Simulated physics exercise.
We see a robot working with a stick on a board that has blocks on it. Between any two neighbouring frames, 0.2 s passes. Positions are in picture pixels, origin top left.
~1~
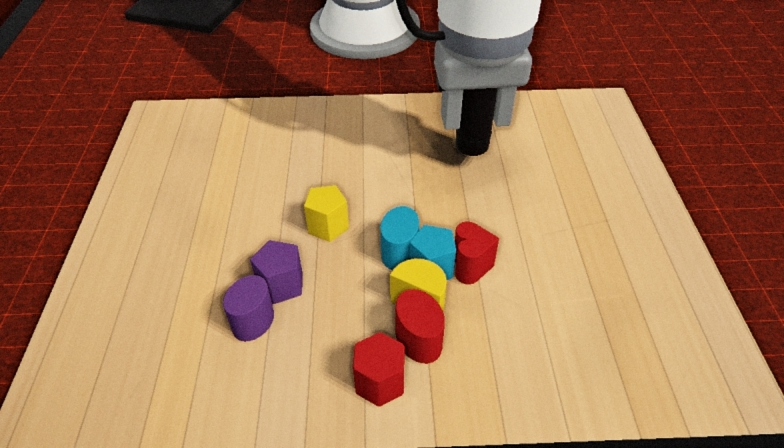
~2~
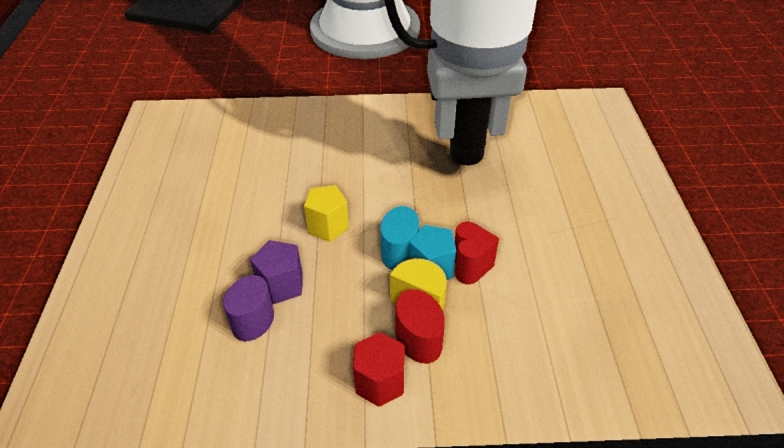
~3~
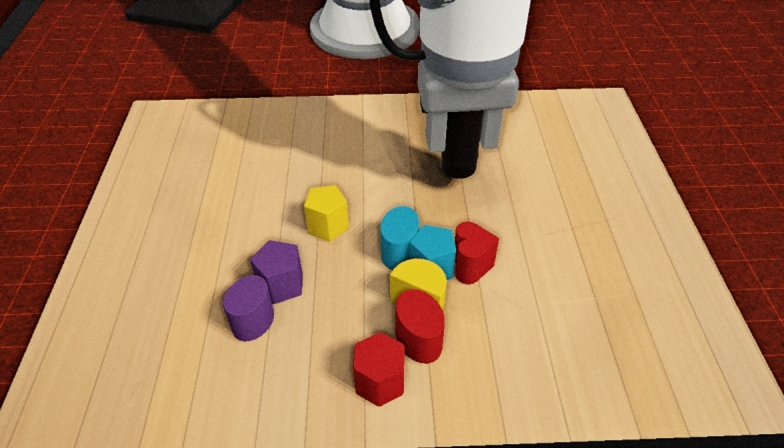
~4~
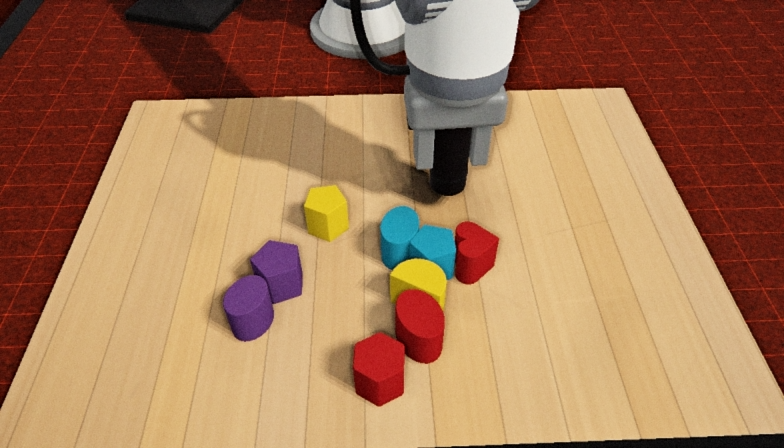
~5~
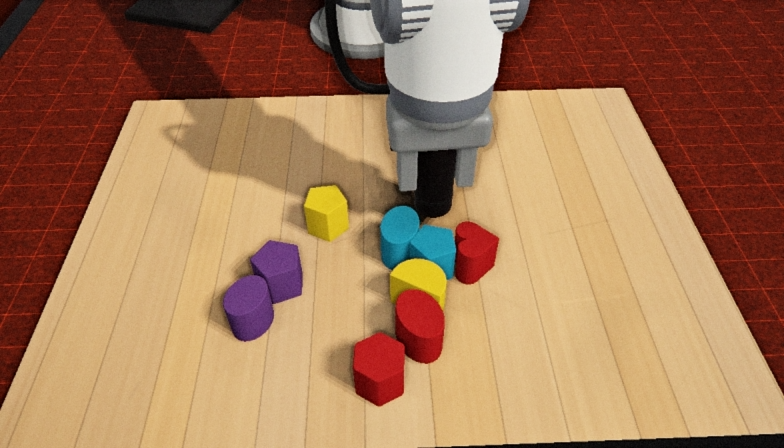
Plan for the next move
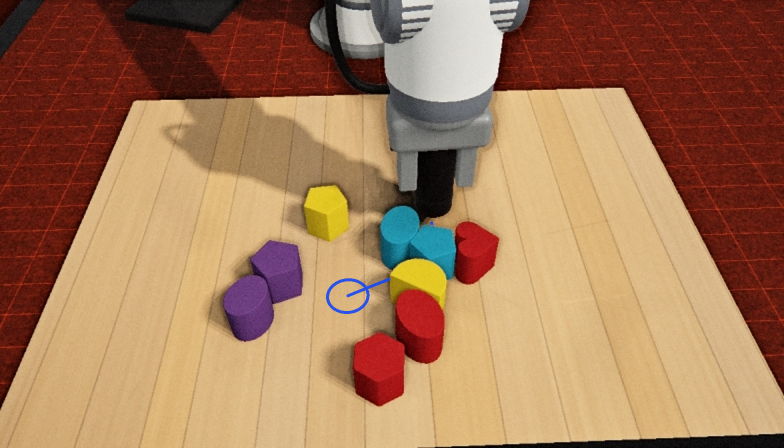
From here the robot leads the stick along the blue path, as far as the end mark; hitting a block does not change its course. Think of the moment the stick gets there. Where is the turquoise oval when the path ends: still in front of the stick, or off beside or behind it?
Before the stick.
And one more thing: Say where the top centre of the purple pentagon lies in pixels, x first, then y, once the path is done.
Its top centre is at about (250, 256).
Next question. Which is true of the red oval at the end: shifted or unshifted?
It is shifted.
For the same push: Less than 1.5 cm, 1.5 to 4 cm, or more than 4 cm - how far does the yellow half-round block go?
It ends 1.5 to 4 cm away.
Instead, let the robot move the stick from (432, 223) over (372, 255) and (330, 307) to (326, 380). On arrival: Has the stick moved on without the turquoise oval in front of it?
Answer: Yes.
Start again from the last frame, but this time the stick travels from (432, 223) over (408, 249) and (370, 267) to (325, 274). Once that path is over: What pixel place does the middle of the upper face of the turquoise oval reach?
Its top middle will sit at (327, 279).
Drawn move, from (432, 223) via (428, 256) and (392, 278), ending at (348, 296).
The first path, step by step. One third of the way, stick (428, 240); turquoise oval (386, 237), turned 25° clockwise; red oval (416, 329); yellow half-round block (426, 291), turned 15° clockwise; turquoise pentagon (437, 259), turned 25° anticlockwise.
Two thirds of the way, stick (391, 262); turquoise oval (344, 251), turned 50° clockwise; red oval (422, 343), turned 15° clockwise; yellow half-round block (435, 306); turquoise pentagon (432, 271), turned 50° anticlockwise.
At the end, stick (346, 279); purple pentagon (250, 256), turned 15° clockwise; turquoise oval (298, 261), turned 70° clockwise; red oval (422, 343), turned 15° clockwise; yellow half-round block (435, 306); turquoise pentagon (432, 271), turned 50° anticlockwise.
